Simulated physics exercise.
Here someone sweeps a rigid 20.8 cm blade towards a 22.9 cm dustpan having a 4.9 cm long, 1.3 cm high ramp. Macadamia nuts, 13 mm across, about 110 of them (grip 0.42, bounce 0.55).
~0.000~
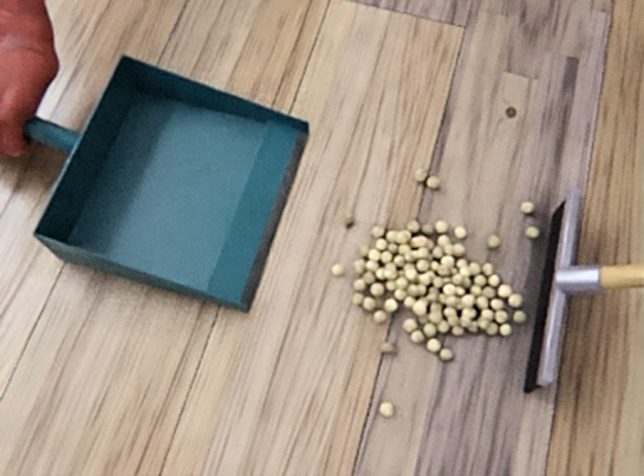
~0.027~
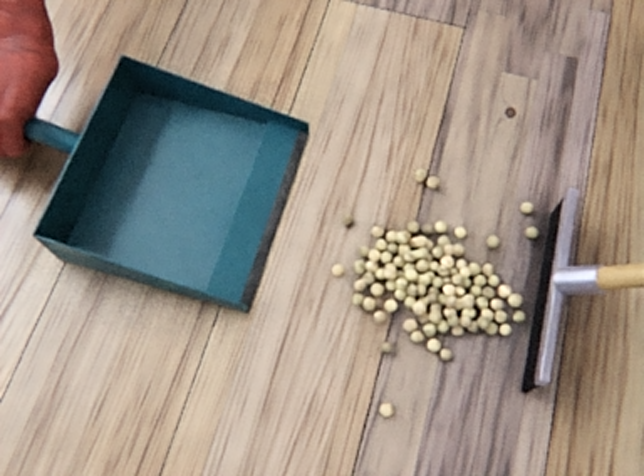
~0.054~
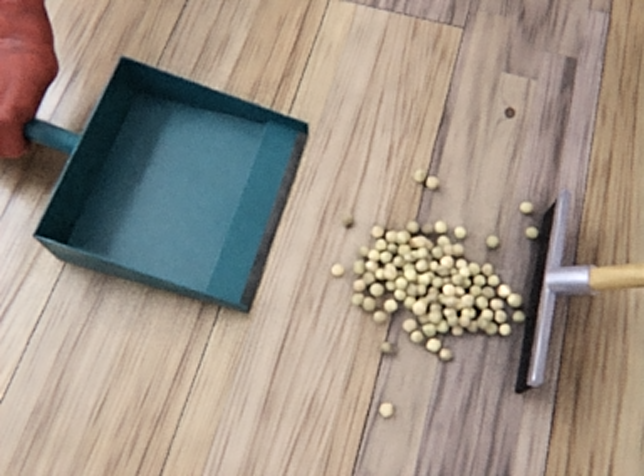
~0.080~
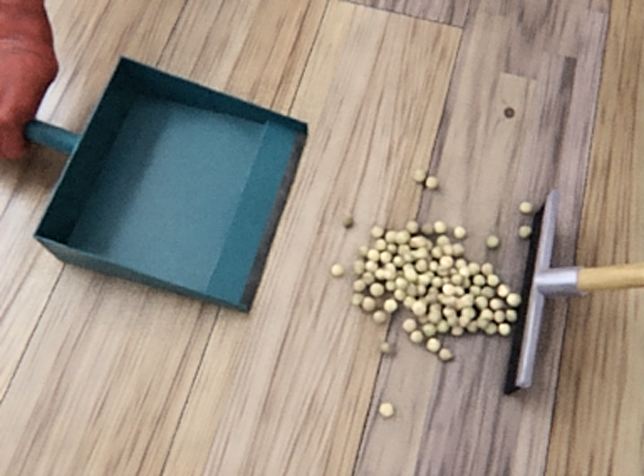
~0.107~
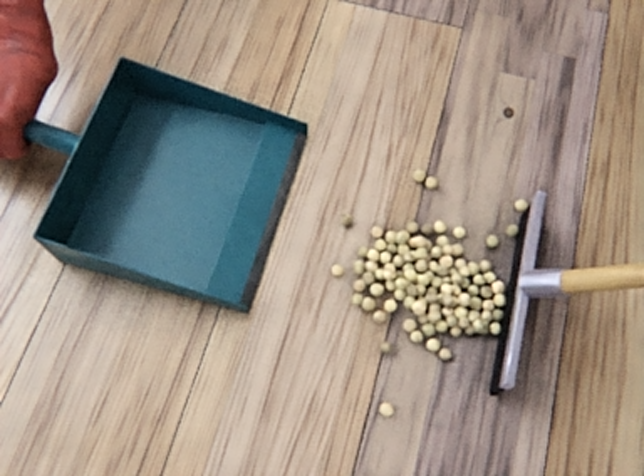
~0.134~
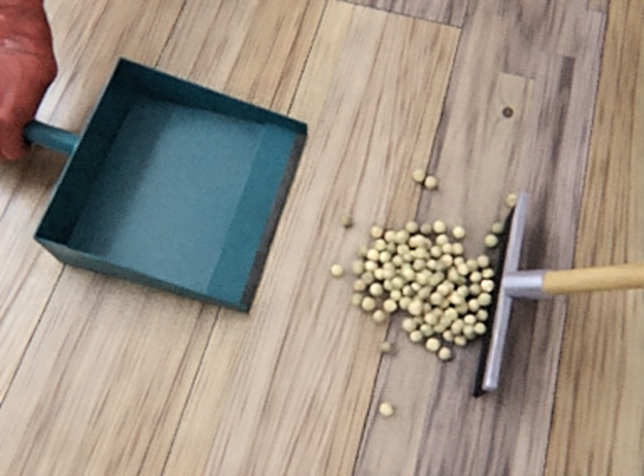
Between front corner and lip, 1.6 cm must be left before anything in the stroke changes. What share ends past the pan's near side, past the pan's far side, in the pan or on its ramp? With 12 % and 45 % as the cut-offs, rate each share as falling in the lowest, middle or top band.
Bands: Near side in the middle band; far side in the lowest band; pan in the middle band.
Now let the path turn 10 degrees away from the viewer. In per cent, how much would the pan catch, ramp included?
The pan, ramp included, would get around 45 per cent.
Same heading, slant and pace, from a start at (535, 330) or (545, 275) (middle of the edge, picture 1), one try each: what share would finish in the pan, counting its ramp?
Some 20 and 40 per cent.
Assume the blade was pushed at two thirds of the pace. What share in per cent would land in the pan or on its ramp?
Then some 30 in a hundred.
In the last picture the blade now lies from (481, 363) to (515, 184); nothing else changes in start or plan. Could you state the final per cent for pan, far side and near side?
Split: Pan = 55, far = 5, near = 20.
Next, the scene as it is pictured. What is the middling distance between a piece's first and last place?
Roughly 22 cm.
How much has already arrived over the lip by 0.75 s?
35 %.
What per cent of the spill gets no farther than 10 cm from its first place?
Around 5 per cent, give or take.
After 0.34 s, middle of the blade 13 cm from the lip; 0 % over the lip, far side 0 %, near side 15 %.
After 0.48 s, middle of the blade 5 cm from the lip; 5 % over the lip, far side 0 %, near side 25 %.
After 0.75 s, middle of the blade 2 cm from the lip; 35 % over the lip, far side 5 %, near side 30 %.
In the end, at 2.0 s, near side 30 %, far side 5 %, pan 30 %, in front of the lip or behind the blade 35 %.
